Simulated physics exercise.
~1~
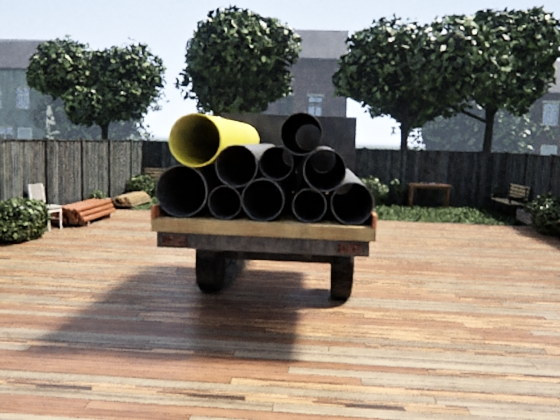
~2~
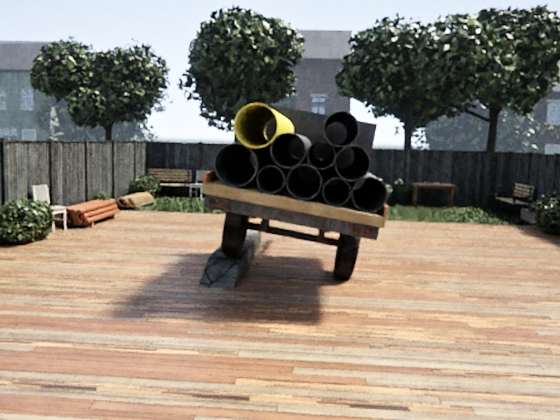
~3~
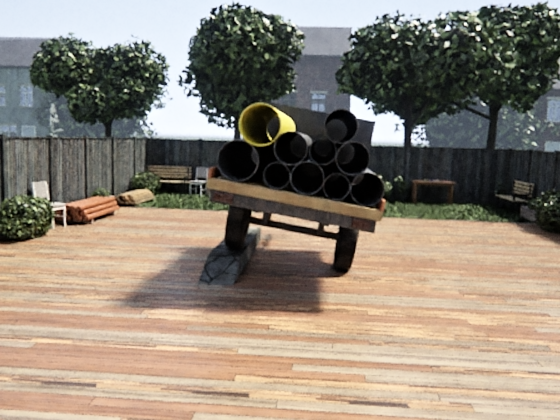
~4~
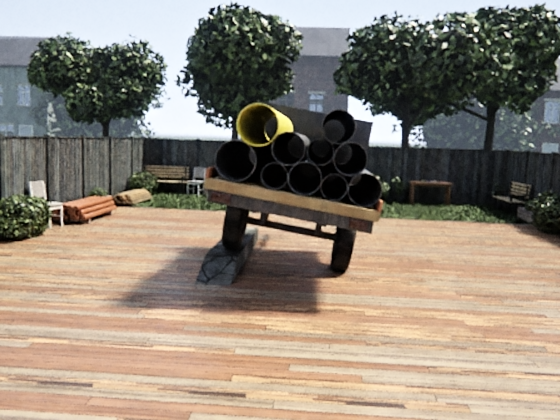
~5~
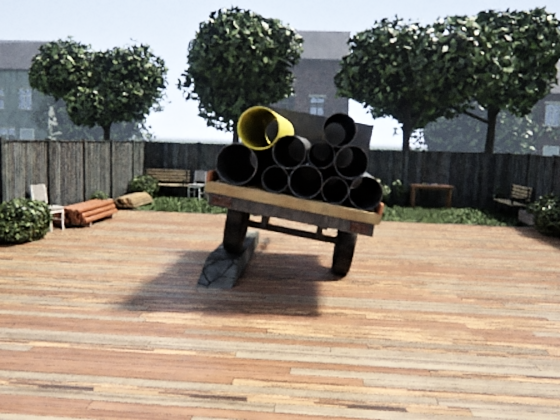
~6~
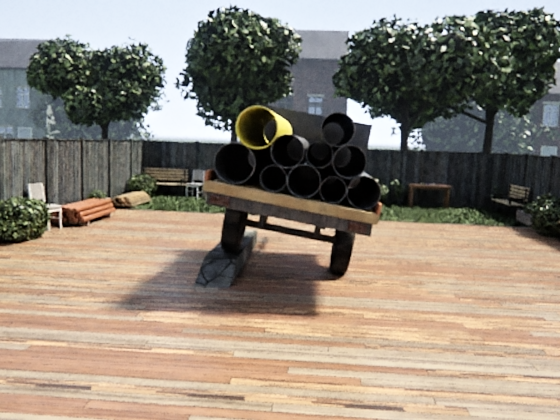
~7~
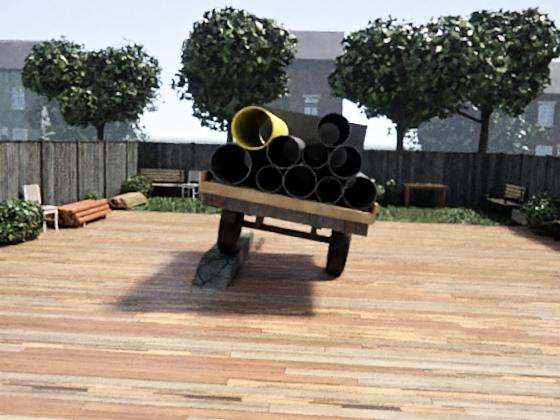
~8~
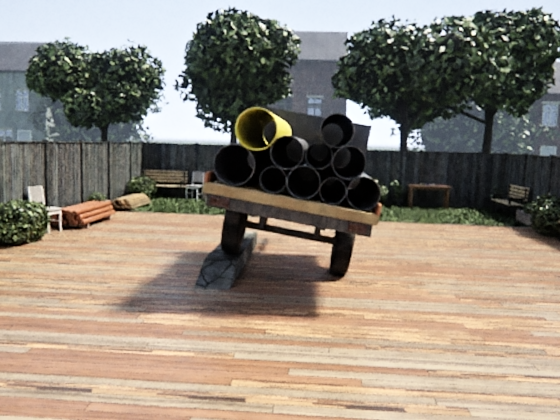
A flatbed trailer stacked with black pipes and one yellow pipe tipped toward the right as its left wheel rode up onto a grey block on the wooden deck, then it stayed leaning, with the yellow pipe still resting on top of the pile.
